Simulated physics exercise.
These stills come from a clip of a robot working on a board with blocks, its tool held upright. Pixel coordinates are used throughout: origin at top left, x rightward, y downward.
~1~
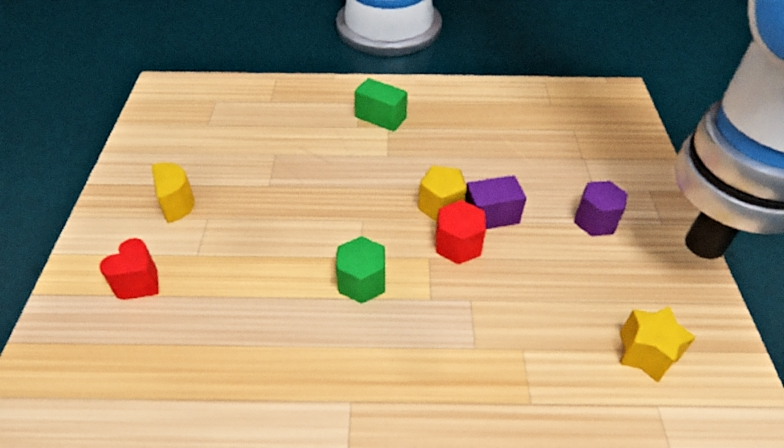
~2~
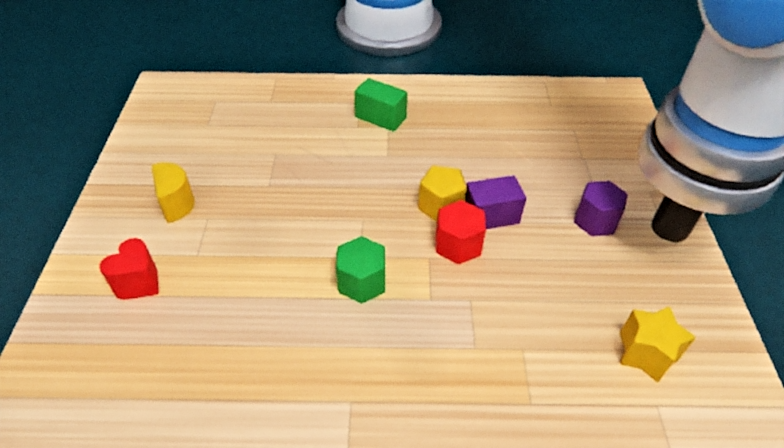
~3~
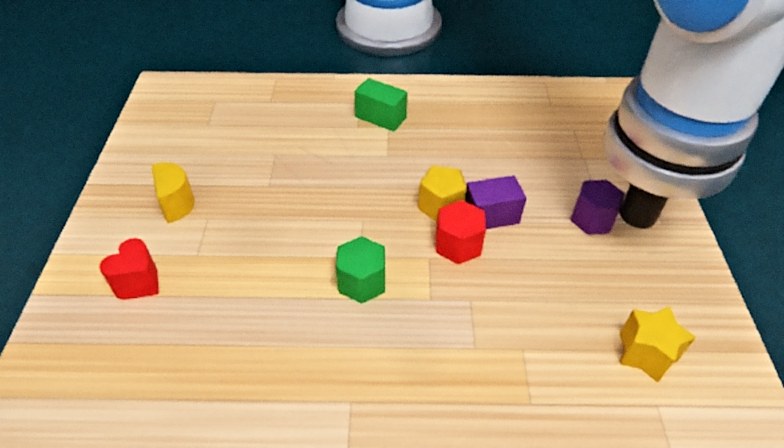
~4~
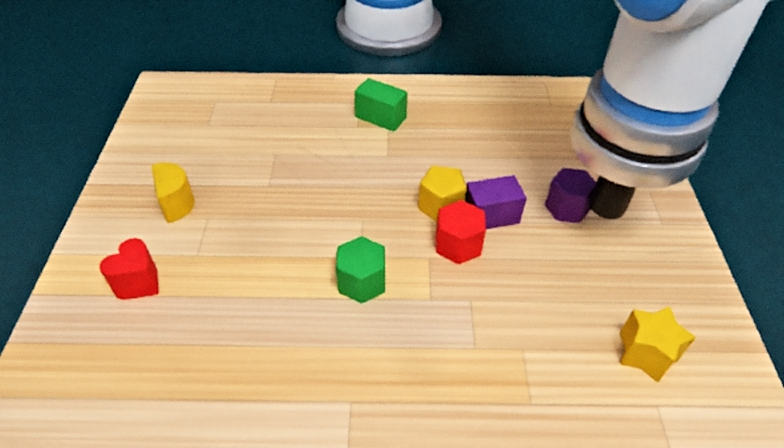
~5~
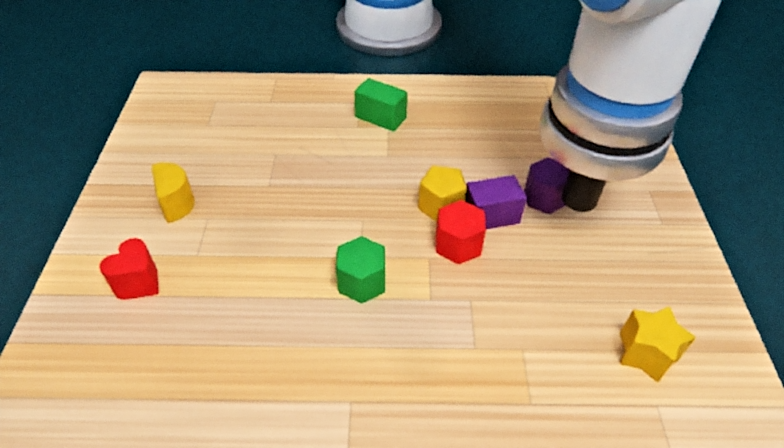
A white and blue robot arm with a dark cylindrical tip works over a pale wooden board, seen from above at an angle by a still camera. Red, green, yellow and purple blocks lie scattered, with a heart at left, a star at lower right and a cluster near the middle. The arm moves left from the right edge, meets the purple hexagonal block and pushes it leftward, close to the purple rectangle.
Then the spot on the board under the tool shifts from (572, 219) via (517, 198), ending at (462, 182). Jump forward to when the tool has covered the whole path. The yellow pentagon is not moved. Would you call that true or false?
Verdict: False.
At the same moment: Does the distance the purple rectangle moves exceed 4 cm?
I believe not.
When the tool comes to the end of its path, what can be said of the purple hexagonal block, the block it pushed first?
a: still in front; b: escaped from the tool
I choose b.
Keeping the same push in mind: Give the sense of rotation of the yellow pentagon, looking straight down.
Clockwise from above.
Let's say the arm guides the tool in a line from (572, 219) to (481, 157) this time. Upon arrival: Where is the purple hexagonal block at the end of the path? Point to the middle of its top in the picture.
It ends at (459, 115).
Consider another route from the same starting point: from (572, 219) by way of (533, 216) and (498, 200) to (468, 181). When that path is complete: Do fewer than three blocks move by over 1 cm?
No, it doesn't check out.
What follows on the original path. One third of the way, tool at (539, 184); purple hexagonal block at (519, 153), turned 20° clockwise.
Two thirds of the way, tool at (502, 173); yellow pentagon at (434, 182), turned 30° clockwise; red hexagonal block at (460, 222); purple rectangle at (479, 189), turned 35° anticlockwise; purple hexagonal block at (496, 140), turned 60° clockwise.
At the end, tool at (465, 162); yellow pentagon at (431, 183), turned 35° clockwise; red hexagonal block at (459, 225); purple rectangle at (470, 188), turned 55° anticlockwise; purple hexagonal block at (484, 135), turned 105° clockwise.
